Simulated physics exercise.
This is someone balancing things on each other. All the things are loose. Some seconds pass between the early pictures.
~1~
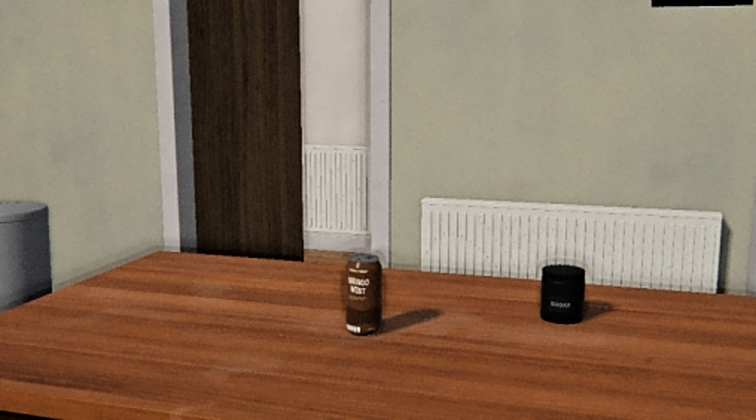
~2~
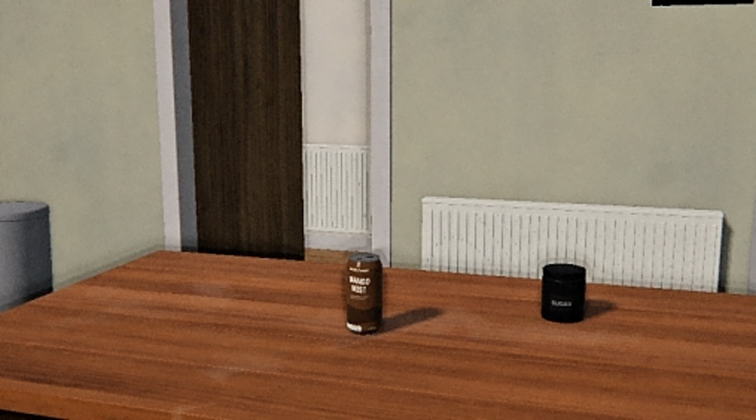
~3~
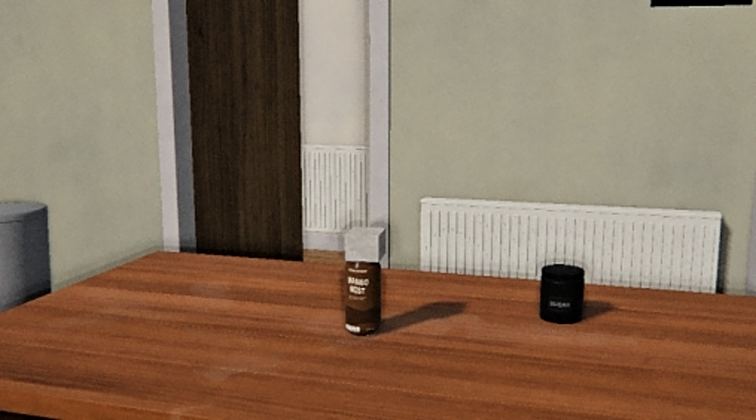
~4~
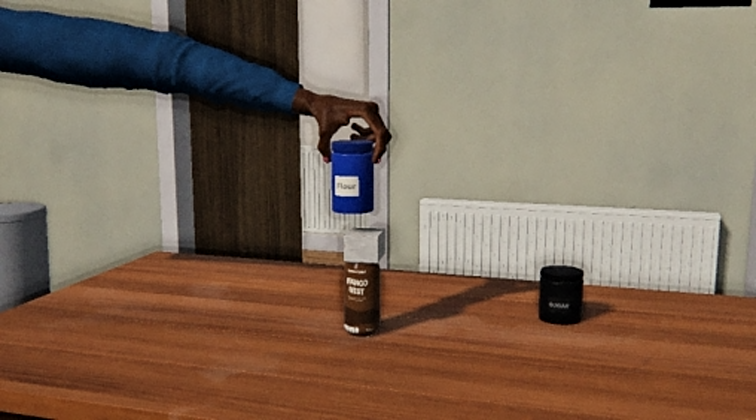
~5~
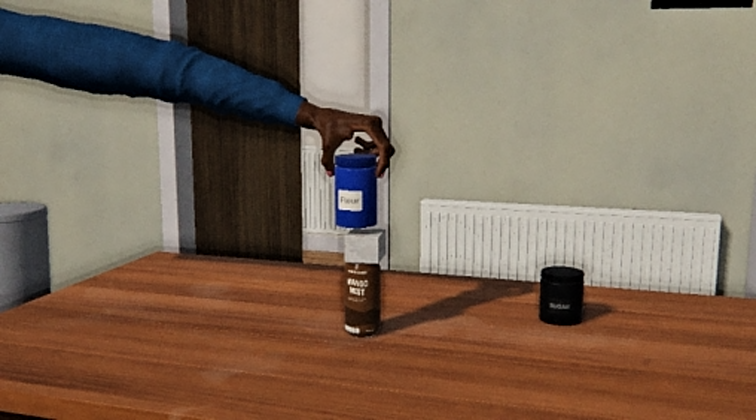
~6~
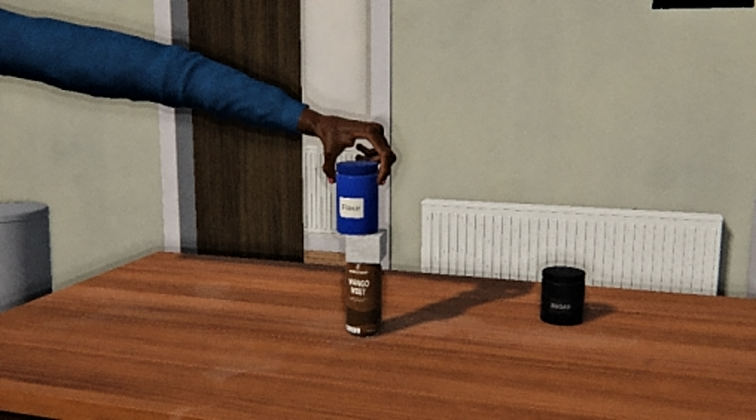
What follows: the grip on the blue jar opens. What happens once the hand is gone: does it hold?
The pile keeps its balance.
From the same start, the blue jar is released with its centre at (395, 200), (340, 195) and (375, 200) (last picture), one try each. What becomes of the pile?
First try: It loses its balance; second try: It loses its balance; third try: It holds.
Then, 0.20 s later than the last frame, all is still.
Then, 0.40 s later than the last frame, blue jar resting near (358, 198).
When it is over, all 4 as before. End places, in pixels of the last picture, blue jar near (358, 198). The pile stays up.
